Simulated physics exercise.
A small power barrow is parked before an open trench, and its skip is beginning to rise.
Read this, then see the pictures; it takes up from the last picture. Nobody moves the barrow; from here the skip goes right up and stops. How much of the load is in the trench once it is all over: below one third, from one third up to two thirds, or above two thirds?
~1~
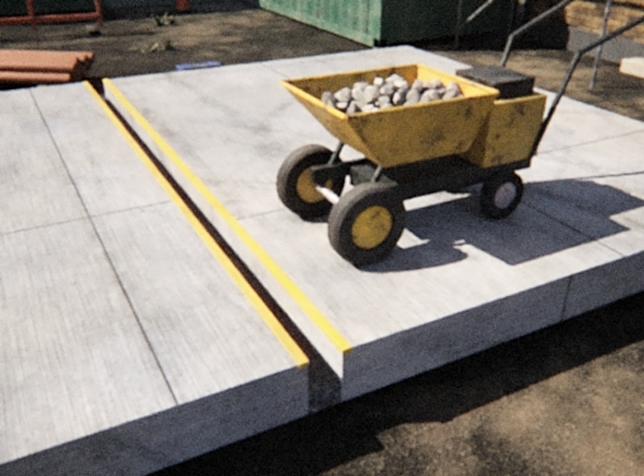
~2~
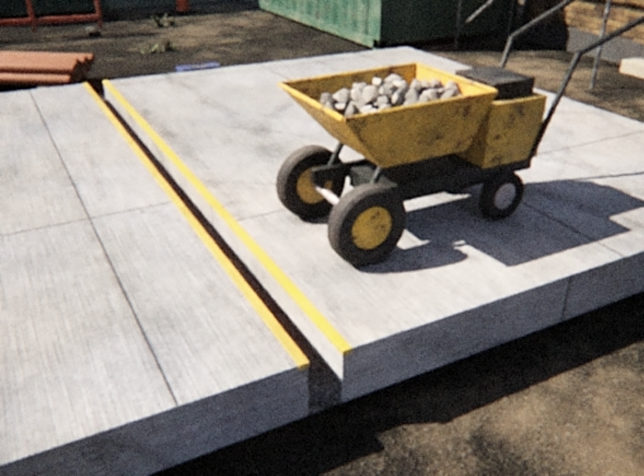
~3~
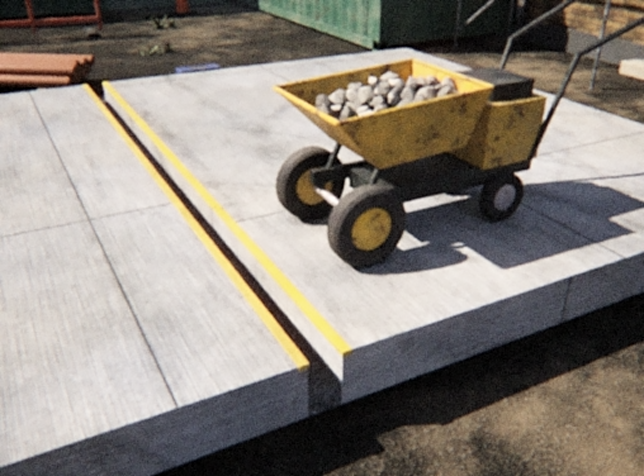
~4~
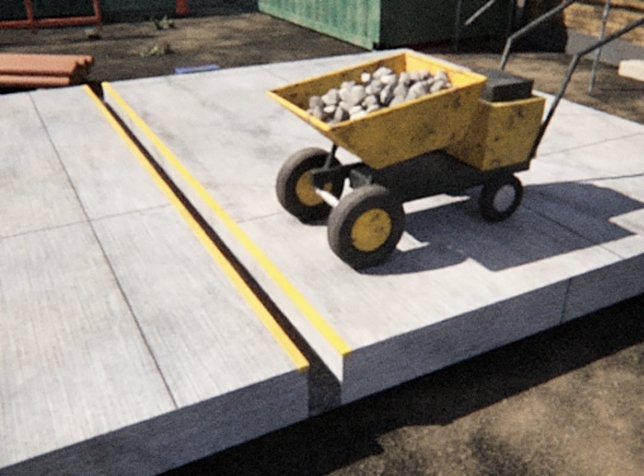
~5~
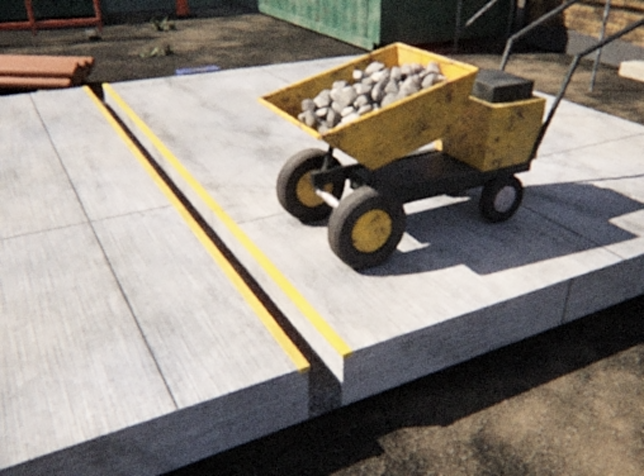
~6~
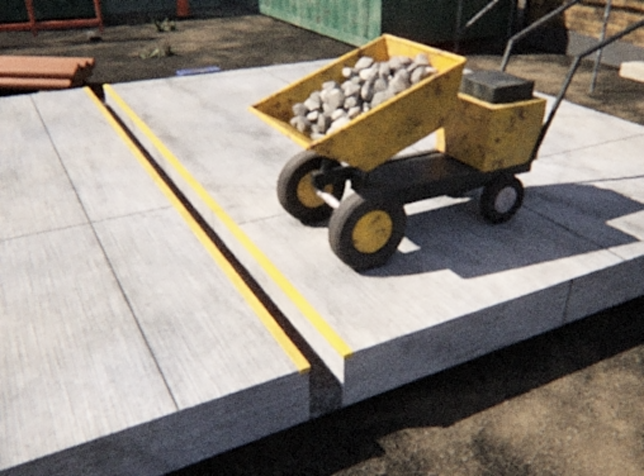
Once it is over, the trench holds below one third of the load.
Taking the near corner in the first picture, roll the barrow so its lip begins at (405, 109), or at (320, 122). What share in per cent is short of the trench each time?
I'd expect close to 20 per cent and then close to 0 per cent.
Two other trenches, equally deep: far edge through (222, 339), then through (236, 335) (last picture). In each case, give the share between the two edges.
I'd expect close to 70 in a hundred and then close to 60 in a hundred.
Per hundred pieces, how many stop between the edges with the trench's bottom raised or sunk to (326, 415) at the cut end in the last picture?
The share would be close to 10 percent.
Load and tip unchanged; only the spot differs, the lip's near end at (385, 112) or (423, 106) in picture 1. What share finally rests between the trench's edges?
Close to 50 in a hundred, and close to 40 in a hundred.
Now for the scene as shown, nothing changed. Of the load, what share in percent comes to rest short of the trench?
It comes to close to 0 %.
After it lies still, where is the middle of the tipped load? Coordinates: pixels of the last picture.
Resting centre, last picture - approx. (171, 274).
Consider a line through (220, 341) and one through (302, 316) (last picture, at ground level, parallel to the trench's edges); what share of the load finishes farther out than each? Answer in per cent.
First roughly 60 percent, then 100 percent.
Just after the last frame, skip tipped steeply; every one in the skip.
A moment on, skip tipped right over; roughly two thirds in the skip; roughly a quarter beyond it; just a few falling.
Further on, skip tipped right over; about a tenth in the skip; just a few in or heaped over the trench; the larger part beyond it.
When it is over, skip tipped right over; just a few in the skip; about a tenth in or heaped over the trench; the larger part beyond it.
